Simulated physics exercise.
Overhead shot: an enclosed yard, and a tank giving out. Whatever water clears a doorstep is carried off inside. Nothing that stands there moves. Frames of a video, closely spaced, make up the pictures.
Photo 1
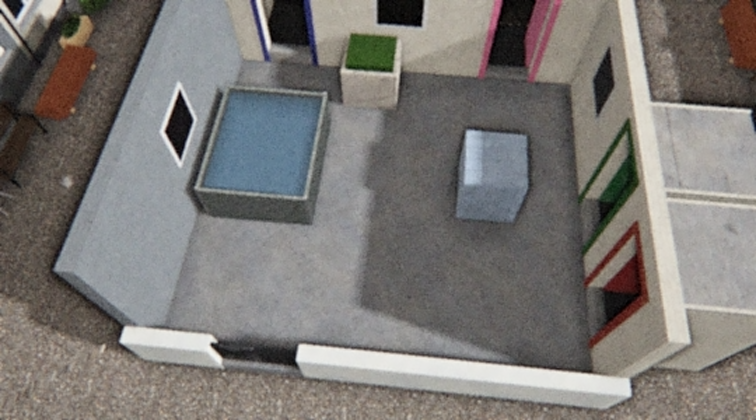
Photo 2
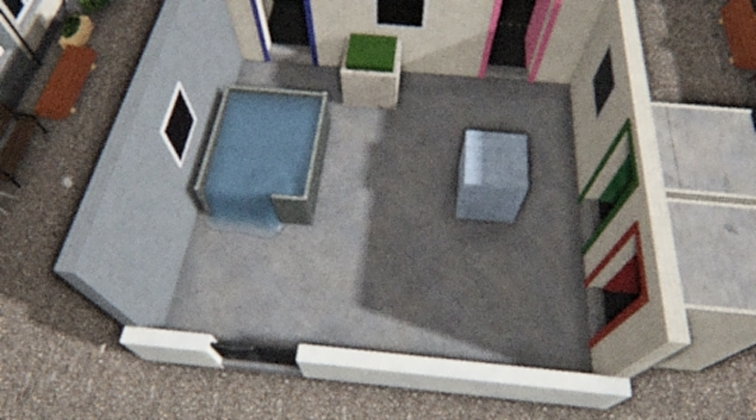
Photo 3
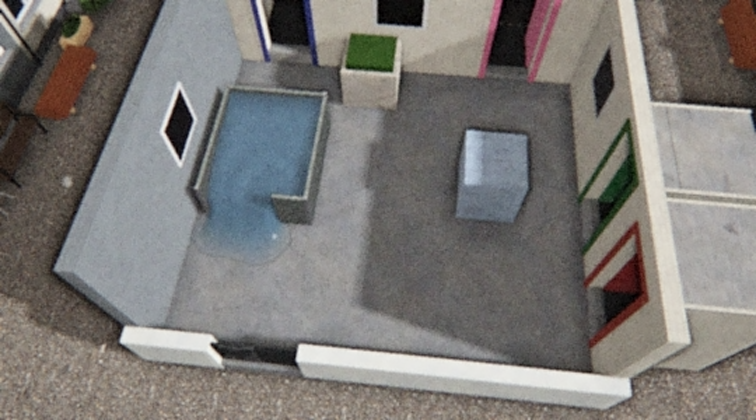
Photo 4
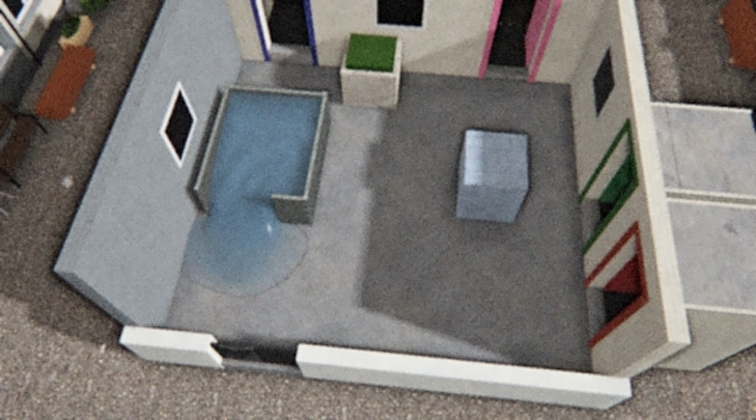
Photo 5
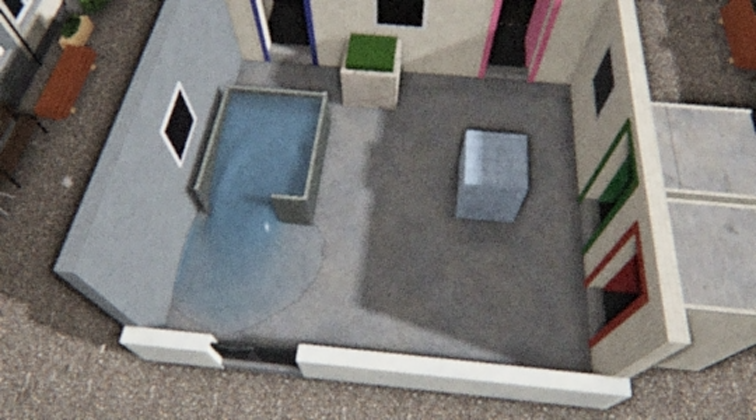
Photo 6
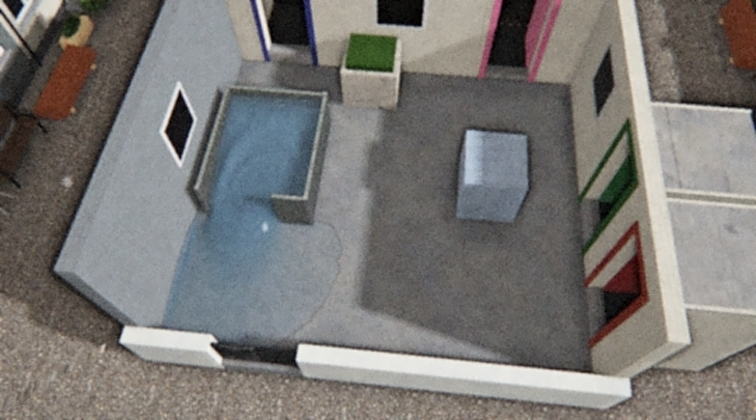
A walled yard with a pale block and a planter sat still as the front of the blue water tank opened on its left side, and water poured out and spread across the grey floor.
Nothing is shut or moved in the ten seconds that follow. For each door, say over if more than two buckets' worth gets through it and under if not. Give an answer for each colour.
Result: The blue door swallows an okay amount of water; the pink door swallows an okay amount of water; the red door swallows too much water; the green door swallows an okay amount of water.
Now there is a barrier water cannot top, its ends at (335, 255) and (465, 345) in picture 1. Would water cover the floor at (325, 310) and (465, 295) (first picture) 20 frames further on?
Soaked, not wet.
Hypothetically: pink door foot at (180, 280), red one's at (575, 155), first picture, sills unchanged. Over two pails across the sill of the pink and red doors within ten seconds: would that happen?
Put simply, the pink door tops the mark and the red door comes up short.
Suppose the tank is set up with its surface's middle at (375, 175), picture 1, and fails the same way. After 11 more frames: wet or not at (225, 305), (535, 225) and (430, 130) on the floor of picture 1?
Taking the three spots in that order, I'd say drenched, then spared, then spared.
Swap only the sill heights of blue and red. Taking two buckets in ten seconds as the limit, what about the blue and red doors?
Blue stays within the limit, red stays within the limit.
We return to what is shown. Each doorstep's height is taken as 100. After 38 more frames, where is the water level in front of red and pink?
Close to 190 per cent for the first one and close to 90 per cent for the second.
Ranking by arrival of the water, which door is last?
I'd go with the pink one.
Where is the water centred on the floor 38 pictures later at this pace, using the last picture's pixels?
Estimate: (370, 236).
A moment on, water covers 20 % of the floor; the blue door not reached, the pink door not reached, the red door not reached, the green door not reached.
Next, water covers 25 % of the floor; the blue door not reached, the pink door not reached, the red door not reached, the green door not reached.
Then, water covers 55 % of the floor; the blue door not reached, the pink door not reached, the red door under two buckets in, the green door not reached.
Later, water covers 80 % of the floor; the blue door wet at the sill, nothing in, the pink door wet at the sill, nothing in, the red door far over two buckets in, the green door wet at the sill, nothing in.
In the end, water covers 95 % of the floor; the blue door wet at the sill, nothing in, the pink door under two buckets in, the red door far over two buckets in, the green door wet at the sill, nothing in.
